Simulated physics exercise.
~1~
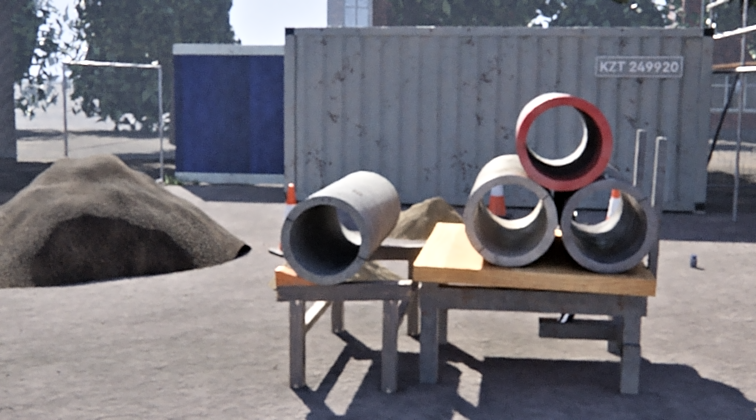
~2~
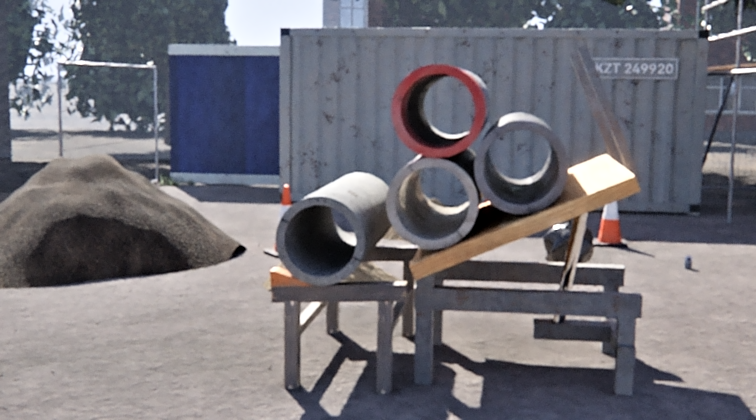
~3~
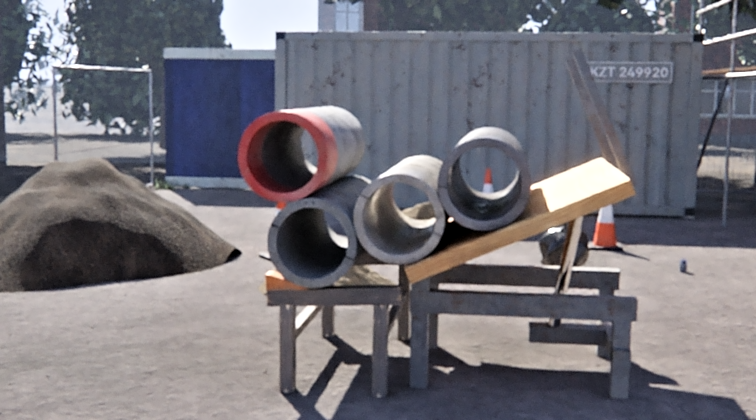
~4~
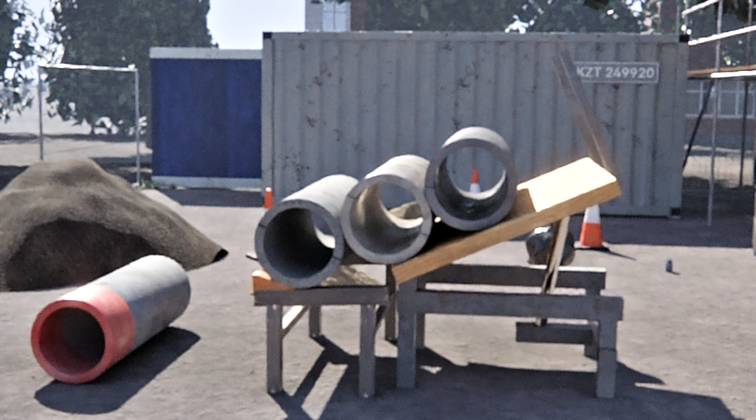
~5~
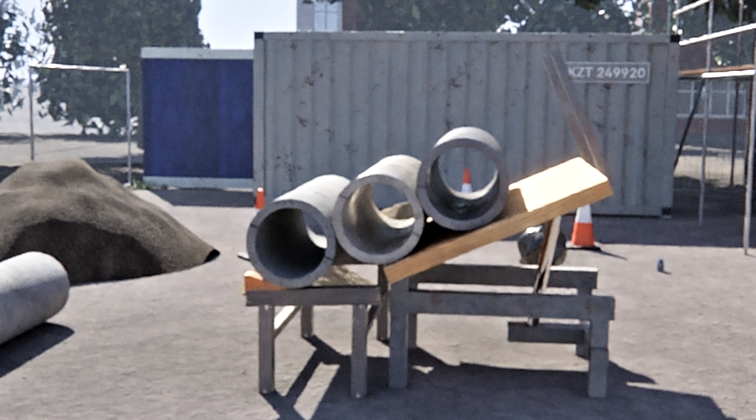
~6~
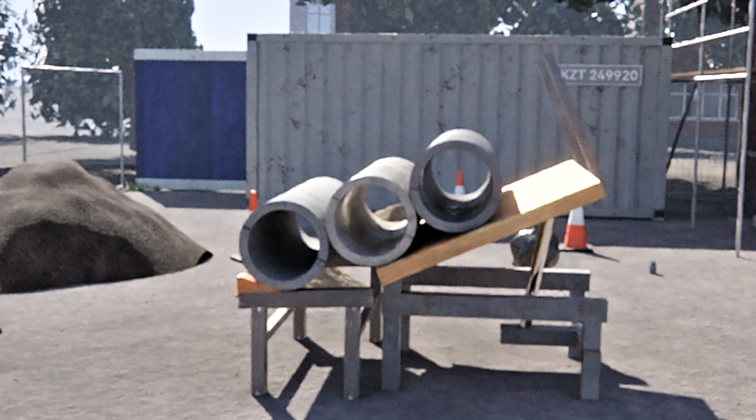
The clip shows four concrete pipes, one marked red, on wooden platforms in a yard as the right platform tilts up and they roll left. The red pipe rides over the others, drops off the left end and rolls out of view, leaving three resting in a row.
